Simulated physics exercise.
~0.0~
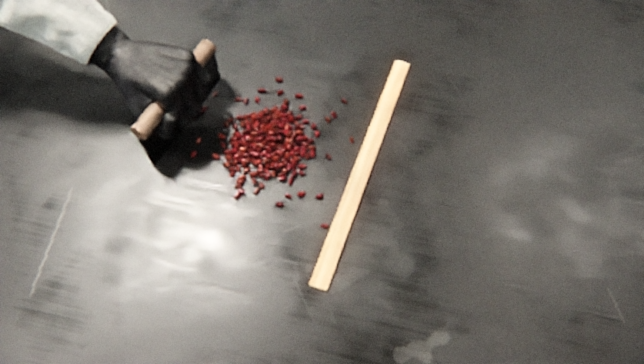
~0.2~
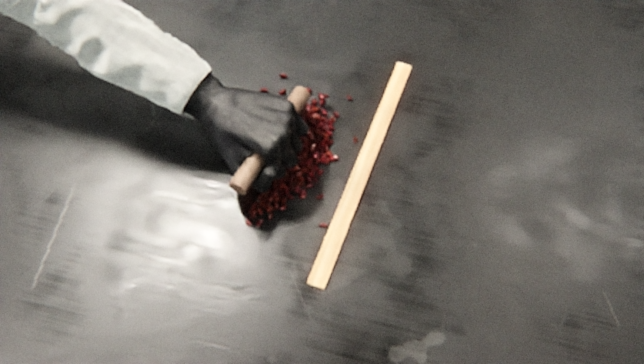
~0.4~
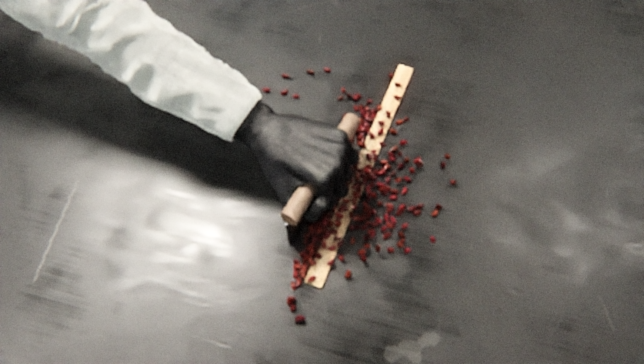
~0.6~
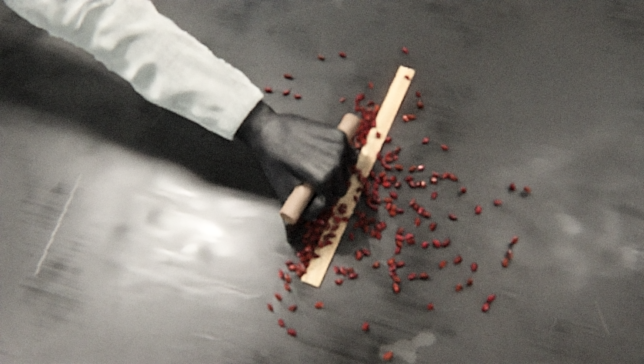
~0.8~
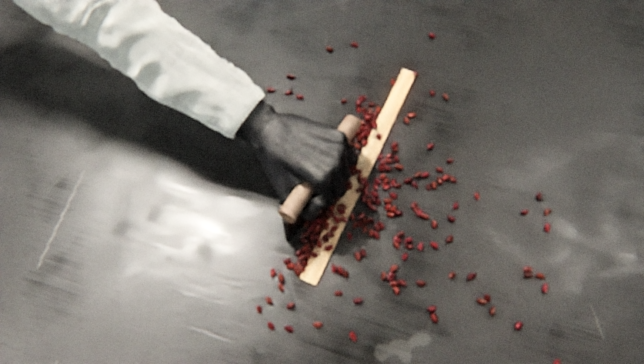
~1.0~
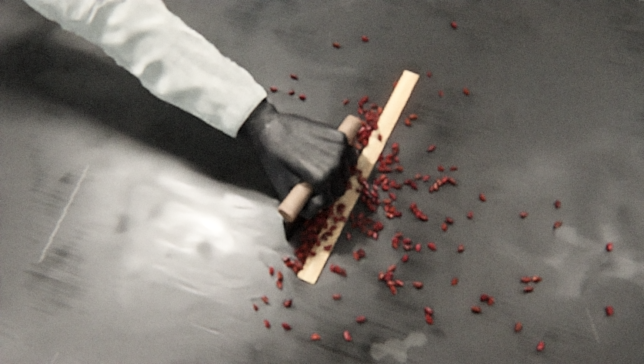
A gloved hand pushes red beans rightward with a scraper, scattering many past a wooden strip.
